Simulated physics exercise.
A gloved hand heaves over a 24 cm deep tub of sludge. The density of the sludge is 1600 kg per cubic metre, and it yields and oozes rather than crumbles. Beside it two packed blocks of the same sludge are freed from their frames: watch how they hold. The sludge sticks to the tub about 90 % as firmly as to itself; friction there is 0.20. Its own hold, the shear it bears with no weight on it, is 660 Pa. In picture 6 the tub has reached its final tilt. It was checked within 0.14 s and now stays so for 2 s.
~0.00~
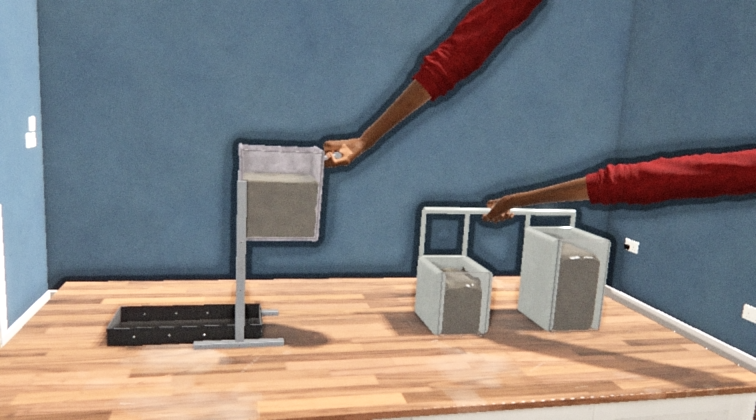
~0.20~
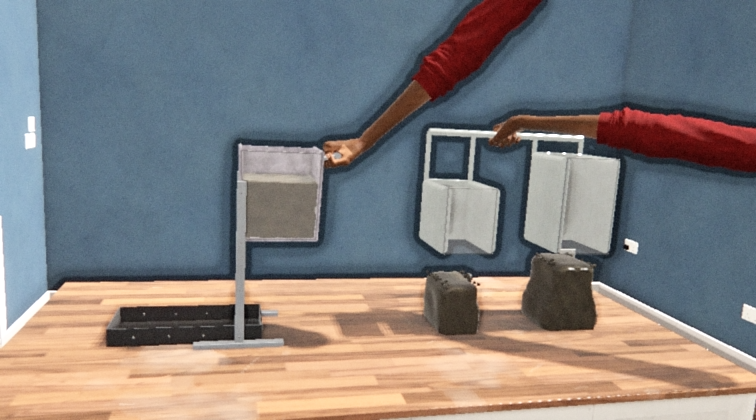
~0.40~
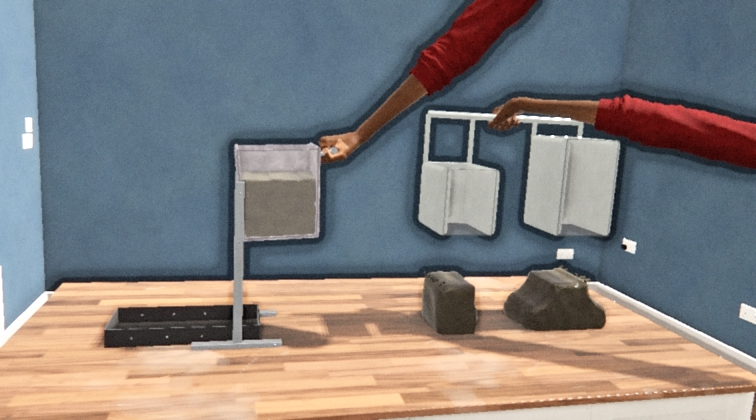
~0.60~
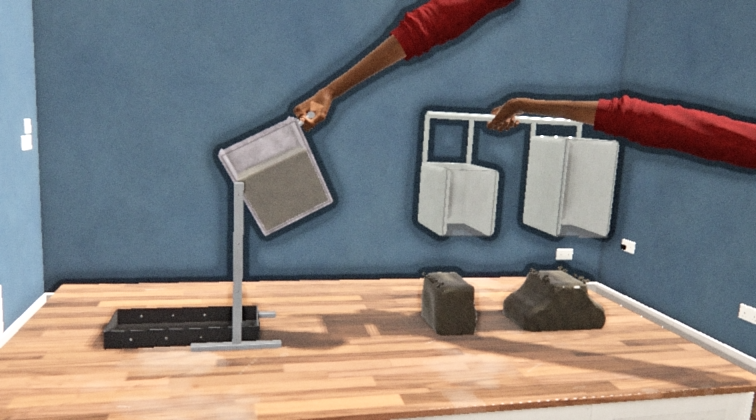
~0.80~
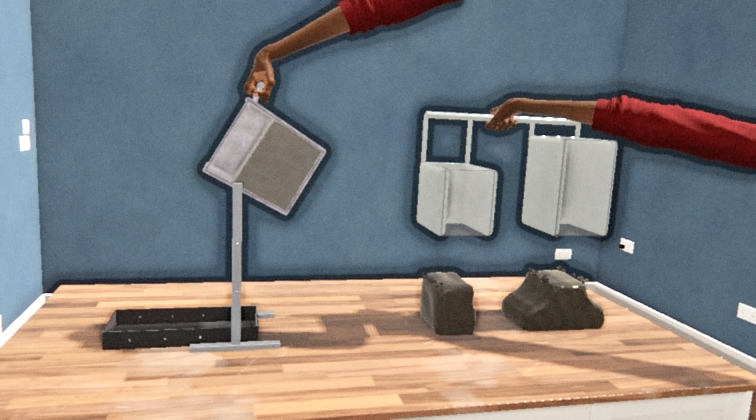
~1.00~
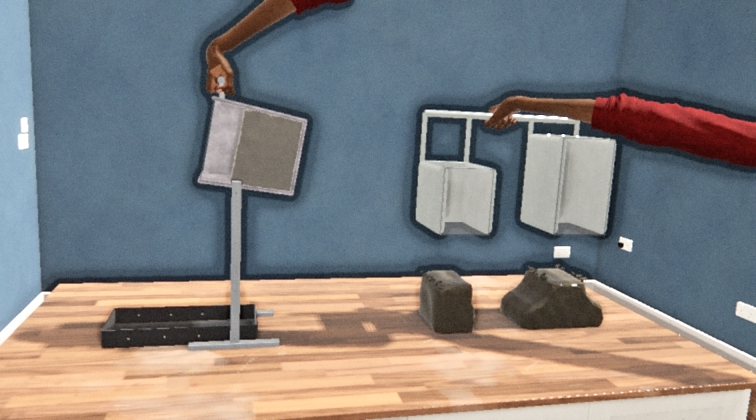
A hand lifted two pale open boxes off two dark blocks on the right, and the taller block slumped wider; then another hand swung a clear tub of grey sludge onto its side atop a stand.
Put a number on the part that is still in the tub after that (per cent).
Expect roughly 100 %.
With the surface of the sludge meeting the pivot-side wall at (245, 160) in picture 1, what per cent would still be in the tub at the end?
It would be near 100 %.
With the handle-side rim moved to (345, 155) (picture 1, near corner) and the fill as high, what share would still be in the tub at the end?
In that case some 100 per cent.
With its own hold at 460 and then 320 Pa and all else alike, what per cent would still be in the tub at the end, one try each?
In that order: 100 %, 75 %.
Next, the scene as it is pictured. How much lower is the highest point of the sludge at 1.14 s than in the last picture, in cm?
Some 0 cm.
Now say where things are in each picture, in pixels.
Handle-side rim at (321, 152), tilt 0 degrees; top of the sludge at (251, 180); blocks stand 16 cm, 25 cm (left to right), in the first picture.
Handle-side rim at (321, 153), tilt 0 degrees; top of the sludge at (251, 181); blocks stand 16 cm, 21 cm (left to right), in the second picture.
Handle-side rim at (317, 149), tilt 3 degrees; top of the sludge at (311, 179); blocks stand 15 cm, 16 cm (left to right), in the third picture.
Handle-side rim at (294, 121), tilt 28 degrees; top of the sludge at (306, 152); blocks stand 15 cm, 16 cm (left to right), in the fourth picture.
Handle-side rim at (247, 101), tilt 60 degrees; top of the sludge at (277, 122); blocks stand 15 cm, 16 cm (left to right), in the fifth picture.
Handle-side rim at (213, 100), tilt 81 degrees; top of the sludge at (250, 111); blocks stand 15 cm, 16 cm (left to right), in the sixth picture.
After 1.14 s, the tub is at 81 degrees and holds 100 %.
After 1.31 s, the tub is at 81 degrees and holds 100 %.
After 1.48 s, the tub is at 81 degrees and holds 100 %.
After 1.65 s, the tub is at 81 degrees and holds 100 %.
After 3.00 s, at the end, the tub is at 81 degrees and holds 100 %.
